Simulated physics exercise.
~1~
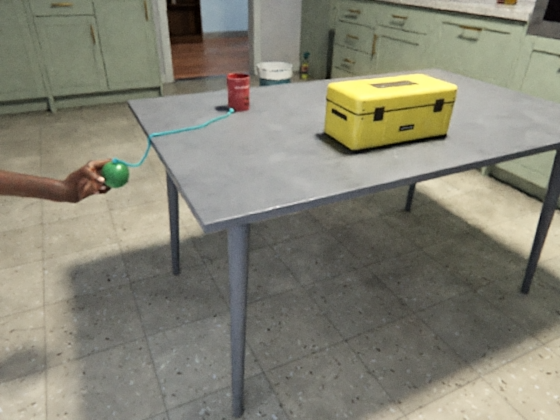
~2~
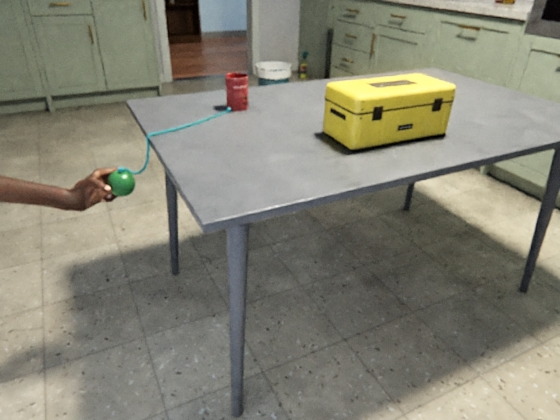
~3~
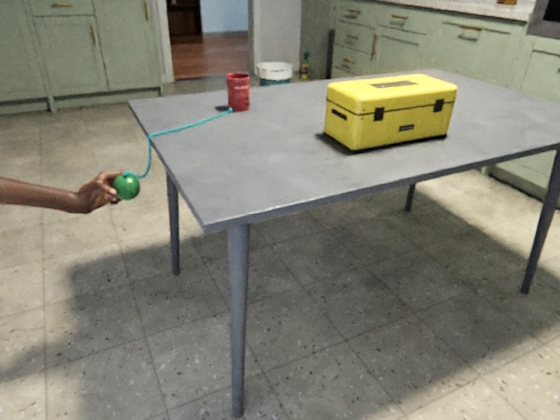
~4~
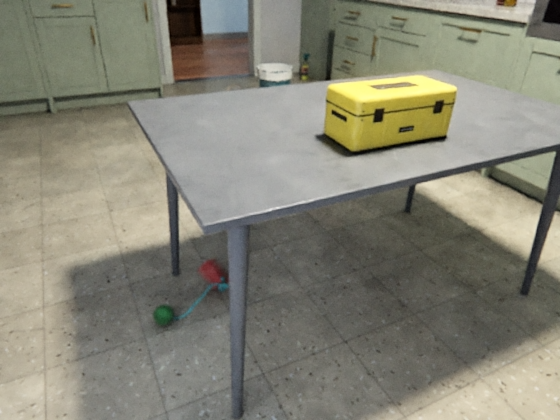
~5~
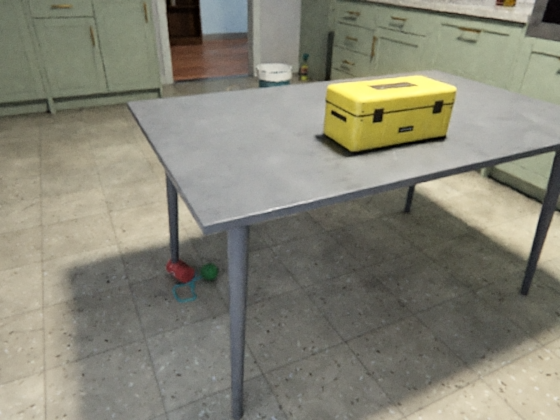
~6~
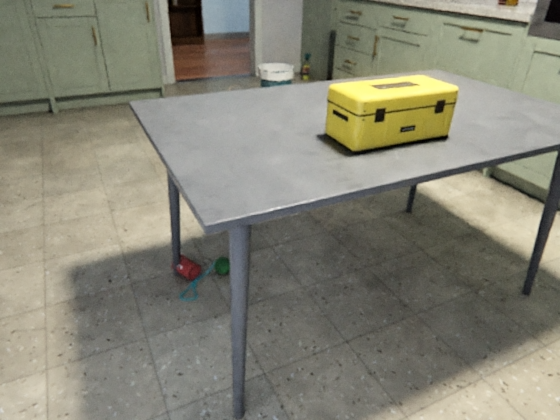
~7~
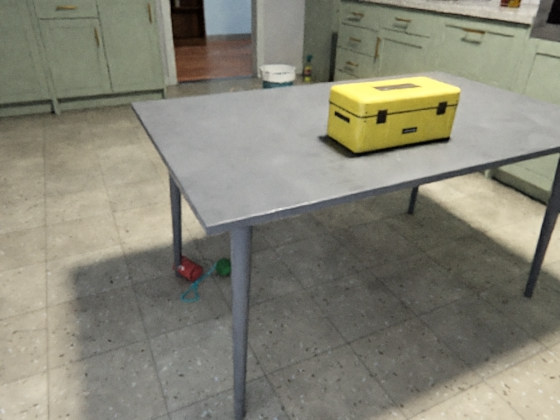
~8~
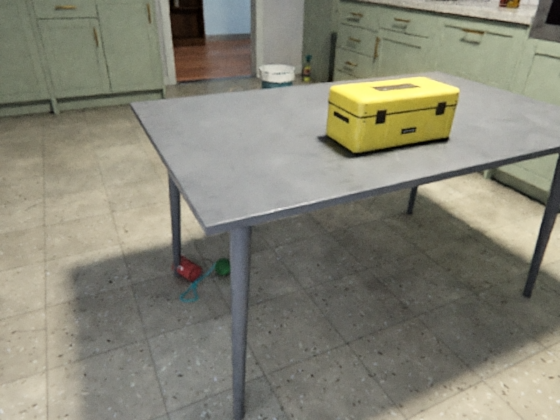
In a kitchen, a hand releases a green ball, and its string drags a red cup off the table.
